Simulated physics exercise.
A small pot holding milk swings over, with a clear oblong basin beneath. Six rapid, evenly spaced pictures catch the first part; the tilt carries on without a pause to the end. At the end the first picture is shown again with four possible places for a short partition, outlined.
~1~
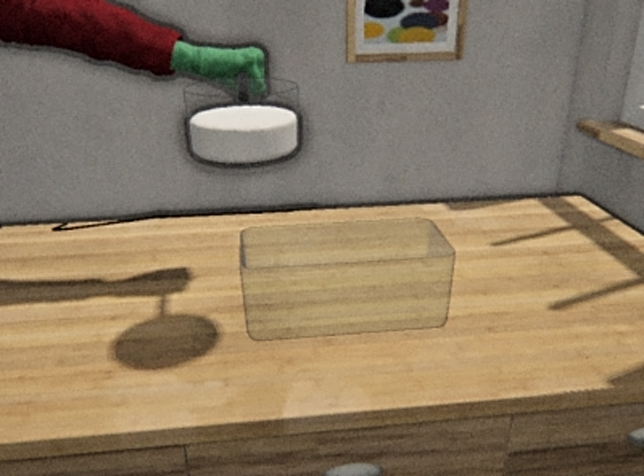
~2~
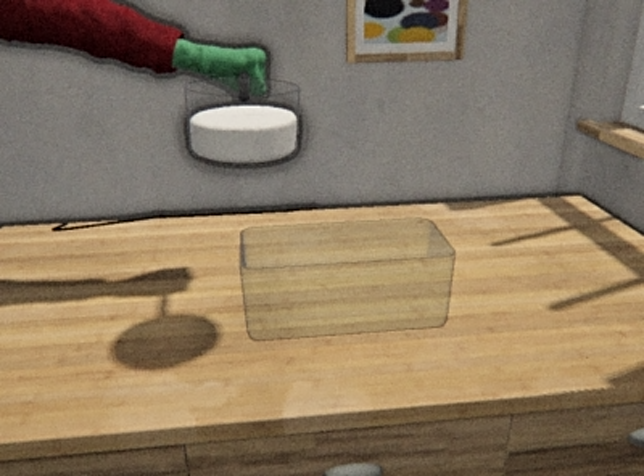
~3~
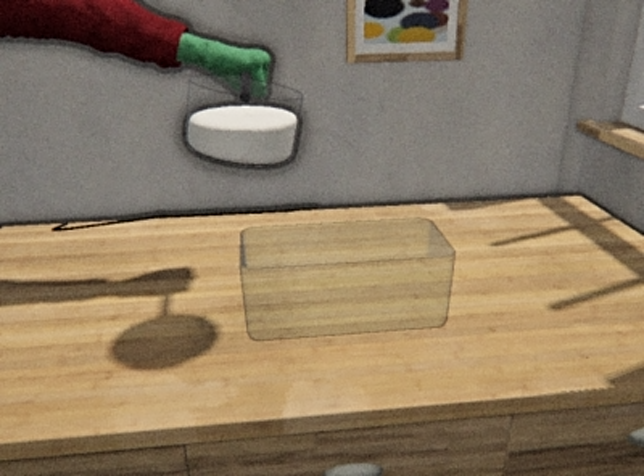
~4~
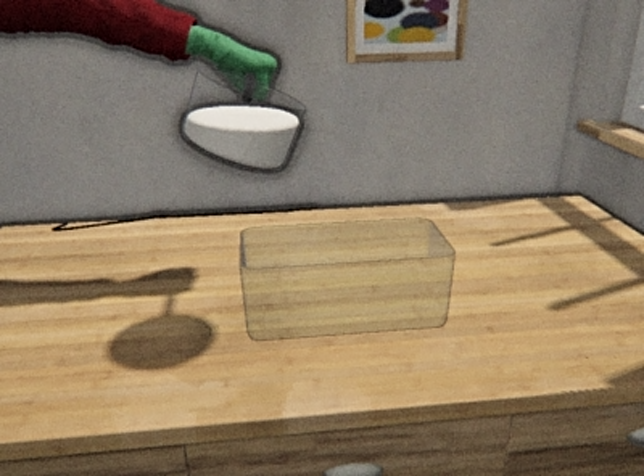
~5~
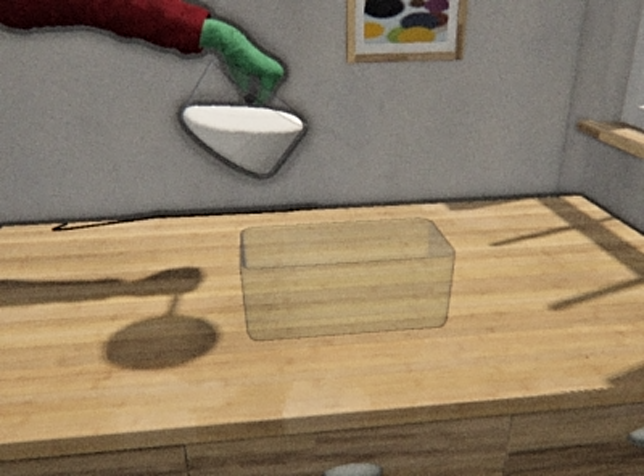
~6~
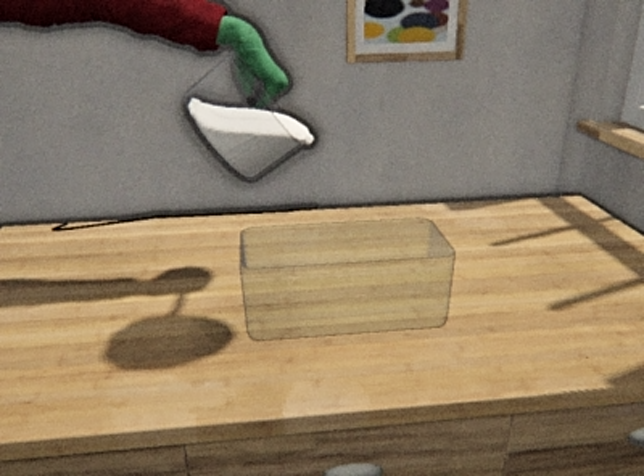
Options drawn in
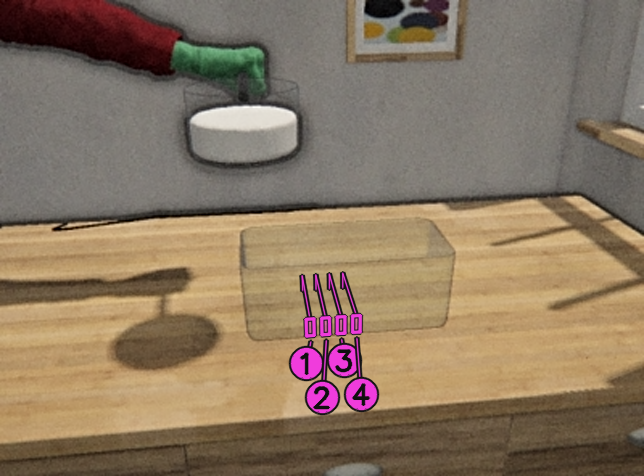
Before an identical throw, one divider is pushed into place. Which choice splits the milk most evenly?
It is 3.
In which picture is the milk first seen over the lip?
In picture 6.
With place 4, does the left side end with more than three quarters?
No.
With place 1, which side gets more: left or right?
The right one.
On the marked copy, 1 at (310, 341); 2 at (326, 340); 3 at (341, 339); 4 at (356, 338).
For place 1, about 19 % ends left of the wall and 78 % right of it; 3 % is lost outside.
For place 2, about 35 % ends left of the wall and 62 % right of it; 3 % is lost outside.
For place 3, about 45 % ends left of the wall and 51 % right of it; 4 % is lost outside.
For place 4, about 62 % ends left of the wall and 32 % right of it; 7 % is lost outside.
